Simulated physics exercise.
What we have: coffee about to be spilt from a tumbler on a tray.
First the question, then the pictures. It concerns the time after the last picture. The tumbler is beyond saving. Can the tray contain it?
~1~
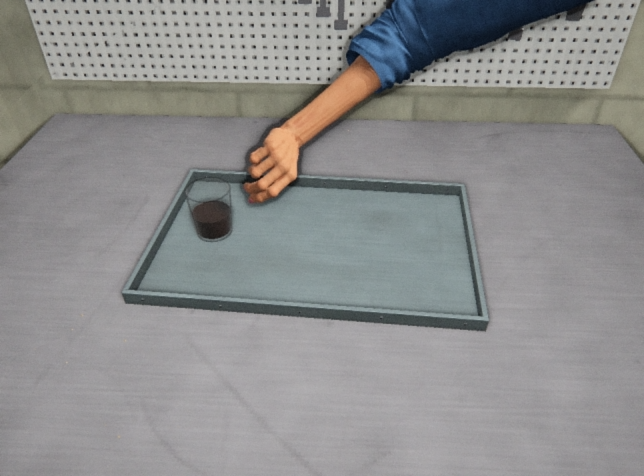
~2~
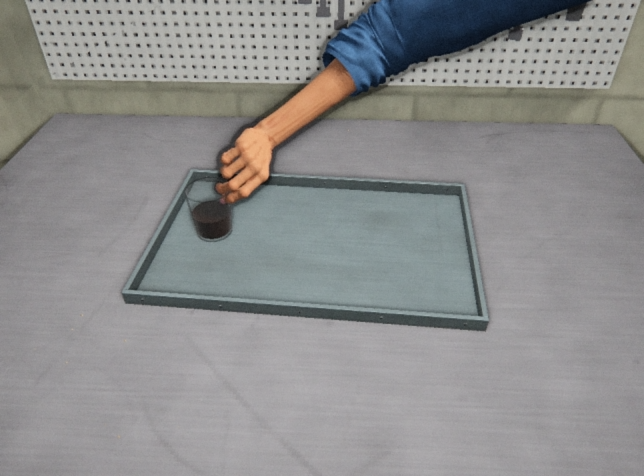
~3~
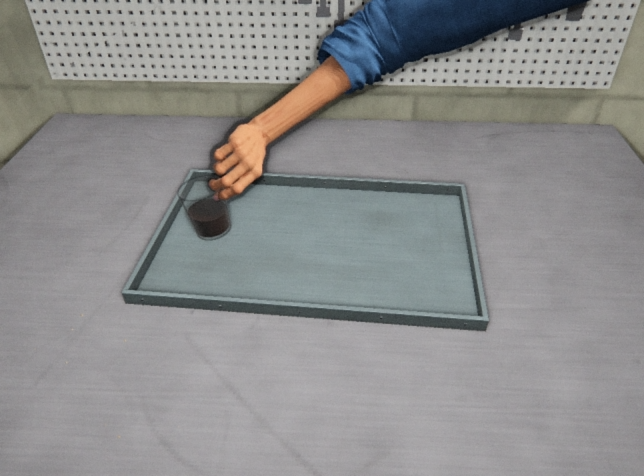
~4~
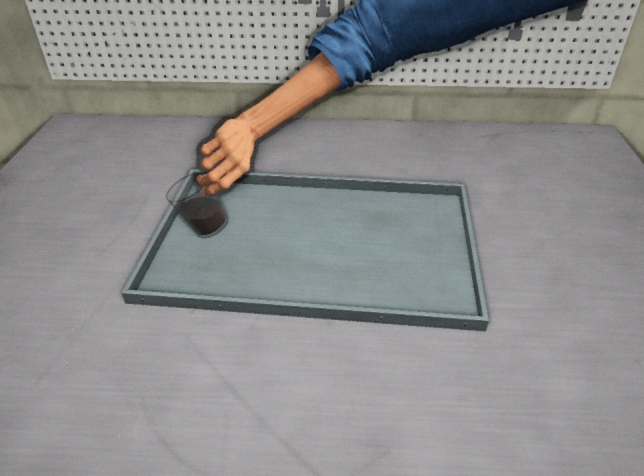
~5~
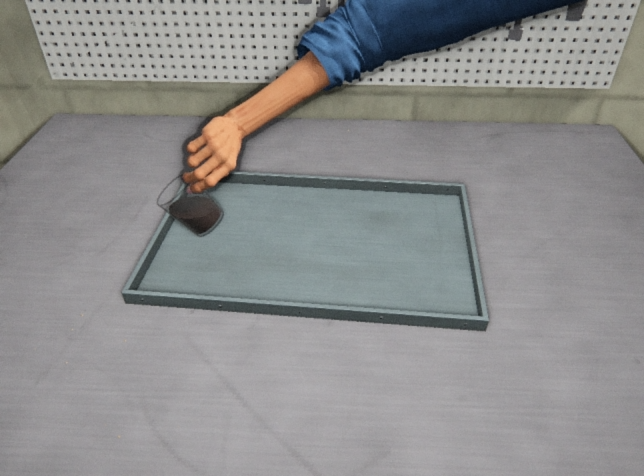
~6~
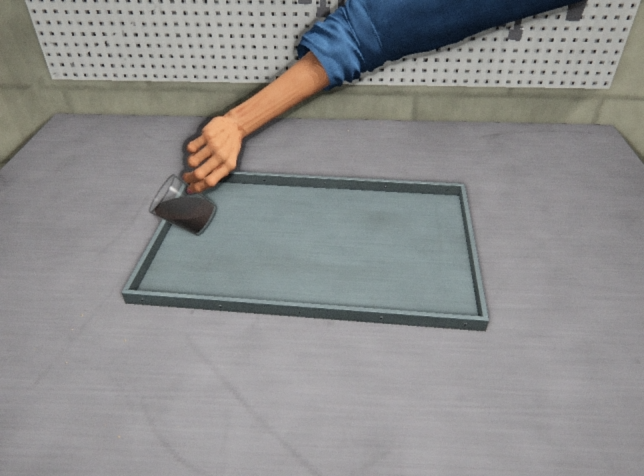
I expect the spill will leave the tray.
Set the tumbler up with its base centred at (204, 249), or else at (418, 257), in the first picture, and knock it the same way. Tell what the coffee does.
One: It wets the top as well. Two: It is held by the rim.
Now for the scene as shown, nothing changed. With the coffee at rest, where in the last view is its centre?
The centre settles near (12, 238) in the last view.
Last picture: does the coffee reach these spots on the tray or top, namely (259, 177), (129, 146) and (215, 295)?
The first point ends up free of the spill, the second free of the spill, the third free of the spill.
Next, the tumbler lies across the rim; the puddle covers about as much as a plate; the table is getting wet.
After that, the puddle covers about as much as a tray; the table is getting wet.
Finally, the puddle covers about as much as a tray; the table is getting wet.
